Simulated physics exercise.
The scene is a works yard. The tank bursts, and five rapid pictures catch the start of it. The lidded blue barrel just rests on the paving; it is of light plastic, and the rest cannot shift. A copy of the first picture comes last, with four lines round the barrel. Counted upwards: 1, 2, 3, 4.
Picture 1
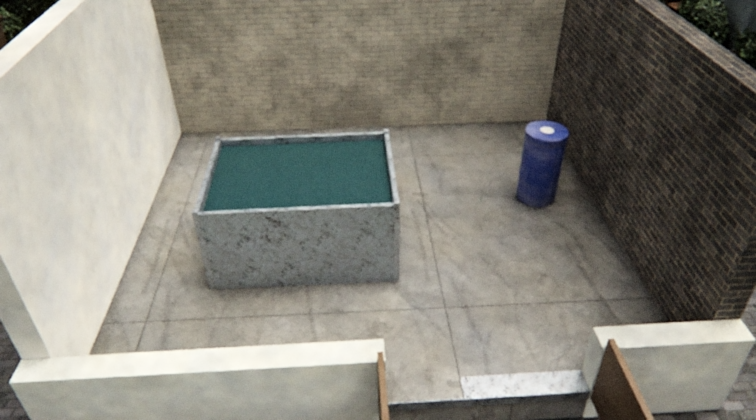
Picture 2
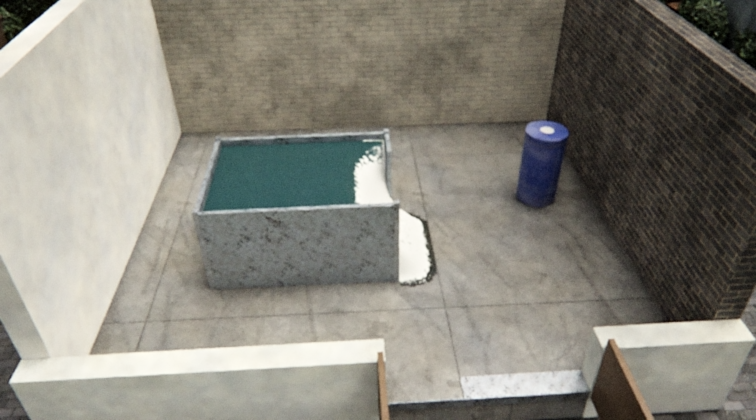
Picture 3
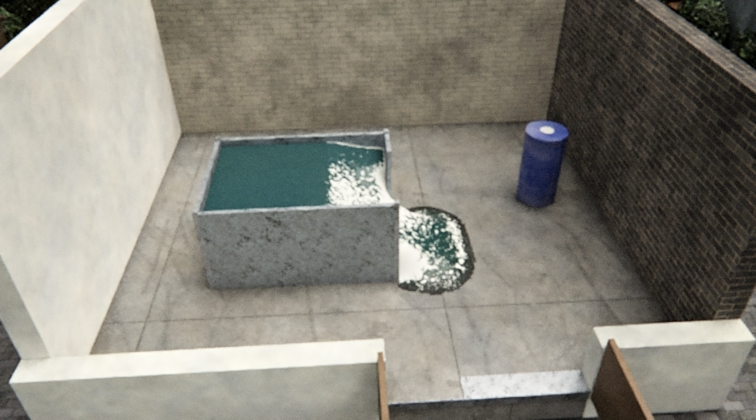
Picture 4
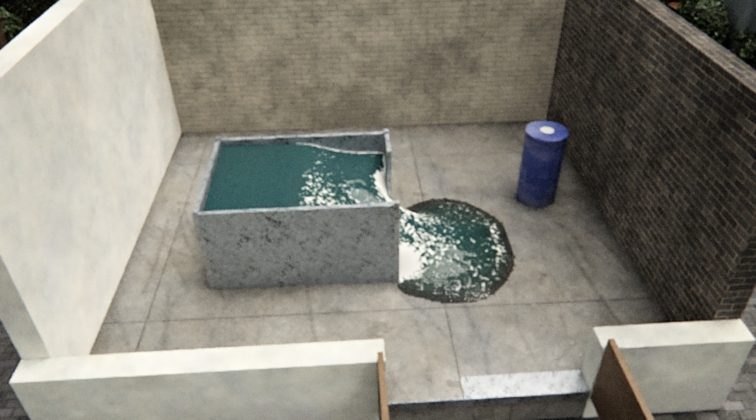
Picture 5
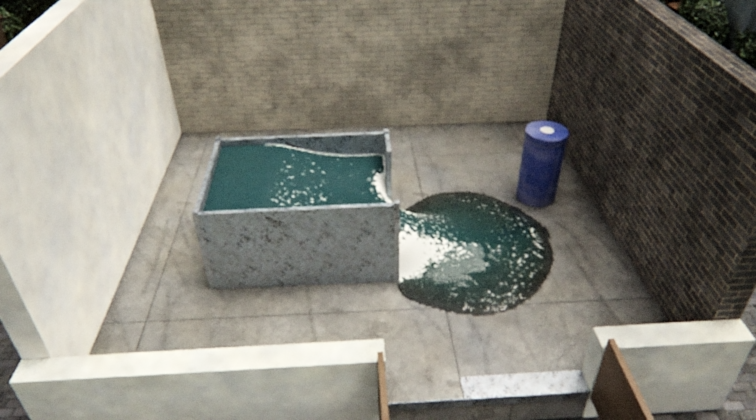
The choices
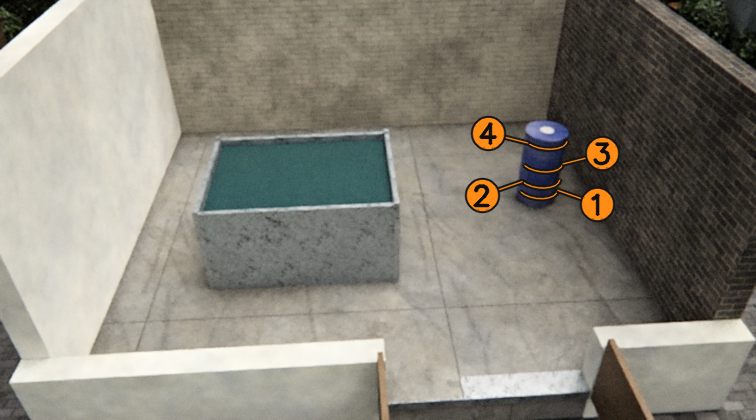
A stone tank of green water pours from its right side, spreading across the yard floor.
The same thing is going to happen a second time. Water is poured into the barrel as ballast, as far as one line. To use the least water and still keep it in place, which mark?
Level 3 just does it.
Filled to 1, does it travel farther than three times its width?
Yes.
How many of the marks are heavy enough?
Two of the four.
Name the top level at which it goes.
It is 2.
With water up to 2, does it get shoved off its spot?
Yes.
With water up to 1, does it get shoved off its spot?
Yes, it does.
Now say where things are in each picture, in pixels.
In the first frame, lid of the blue barrel at (546, 131); tank full, its middle at (301, 175); open gate at (488, 337).
In the second frame, 2 % of the ground under water, its edge towards the barrel at (417, 222).
In the third frame, 5 % of the ground under water, its edge towards the barrel at (448, 216).
In the fourth frame, 8 % of the ground under water, its edge towards the barrel at (486, 218).
In the fifth frame, lid of the blue barrel at (546, 131); 12 % of the ground under water, its edge towards the barrel at (502, 205).
In orange, 1 at (542, 198); 2 at (544, 188); 3 at (547, 172); 4 at (551, 149); from the bottom up 1, 2, 3, 4.
If 1 is chosen, it is pushed about 5 times its own width away.
If 2 is chosen, it is pushed about twice its own width away.
If 3 is chosen, it does not move.
If 4 is chosen, it does not move.
